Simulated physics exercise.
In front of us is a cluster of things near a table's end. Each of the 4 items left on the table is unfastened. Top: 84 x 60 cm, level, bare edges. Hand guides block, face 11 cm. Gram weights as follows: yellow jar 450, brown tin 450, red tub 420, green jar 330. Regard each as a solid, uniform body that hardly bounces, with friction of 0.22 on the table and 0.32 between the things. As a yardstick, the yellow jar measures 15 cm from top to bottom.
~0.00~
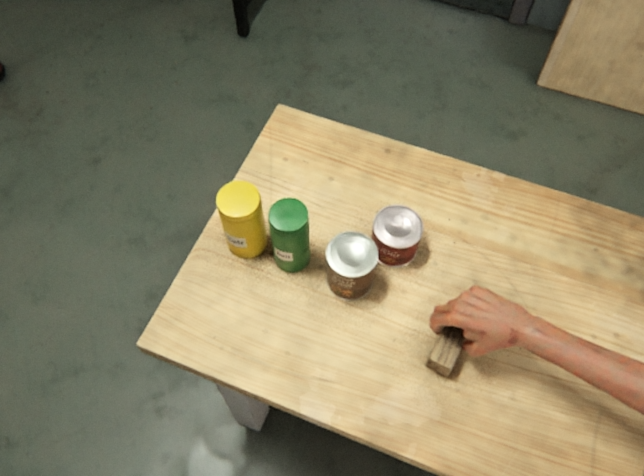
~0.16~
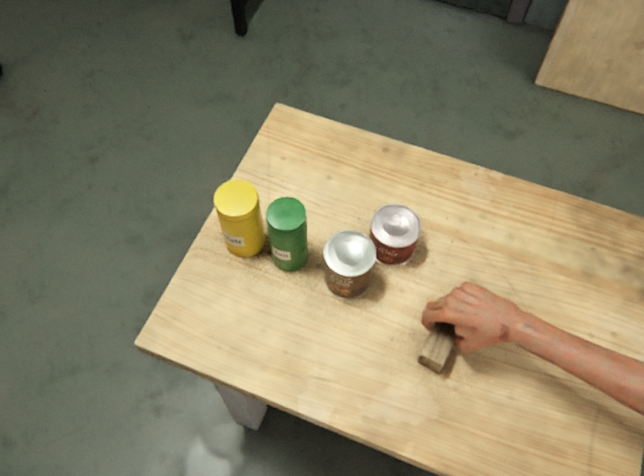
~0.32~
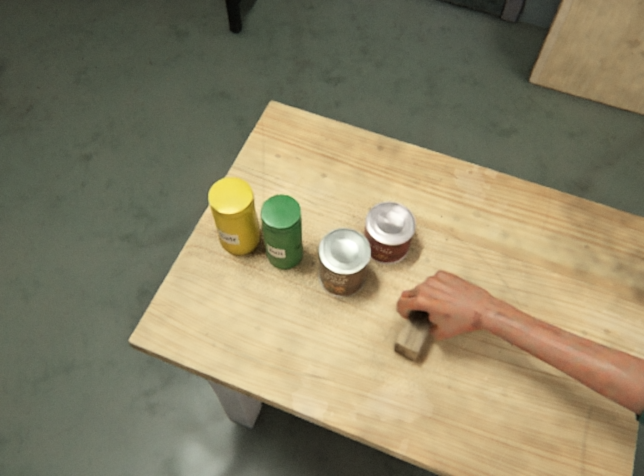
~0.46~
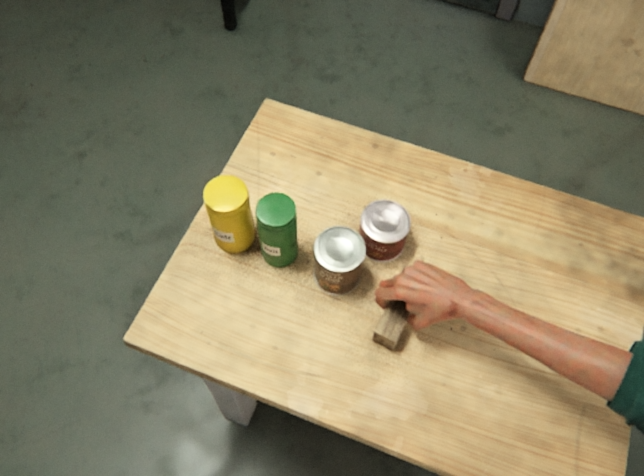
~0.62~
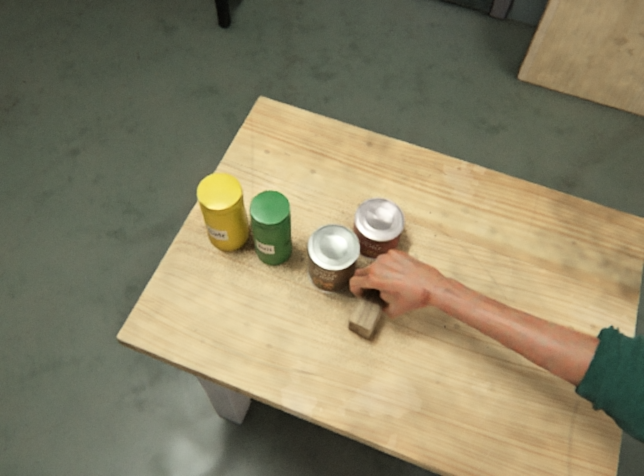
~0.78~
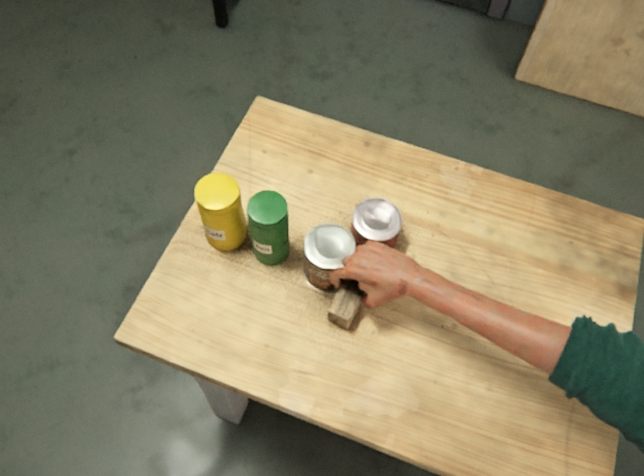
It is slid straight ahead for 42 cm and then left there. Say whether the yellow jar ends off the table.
Result for the yellow jar: Off the edge.
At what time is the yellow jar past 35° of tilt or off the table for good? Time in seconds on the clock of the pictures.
Near 1.5 s on the clock.
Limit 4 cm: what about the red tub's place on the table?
In the end the red tub remains stationary.
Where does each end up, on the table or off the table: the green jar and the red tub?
Final state - green jar: Beyond the limits; red tub: Inside the limits.
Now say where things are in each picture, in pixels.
In the first picture, 0 cm of push; yellow jar (243, 221); brown tin (351, 267).
In the second picture, 1 cm of push; green jar (288, 236); brown tin (349, 266).
In the third picture, 5 cm of push; red tub (388, 233); green jar (283, 233).
In the fourth picture, 8 cm of push; brown tin (338, 262); red tub (383, 231).
In the fifth picture, 11 cm of push; green jar (272, 229); brown tin (332, 260).
In the sixth picture, 15 cm of push; yellow jar (222, 213); red tub (375, 229).
Around 1.58 s, 32 cm of push; yellow jar now off the table; green jar shifted 13 cm; brown tin shifted 18 cm.
Around 2.08 s, 42 cm of push; green jar now off the table; brown tin shifted 28 cm.
Finally (2.6 s), off the table, yellow jar and green jar; not toppled but over 4 cm from the start, brown tin; red tub still in place (within 4 cm).
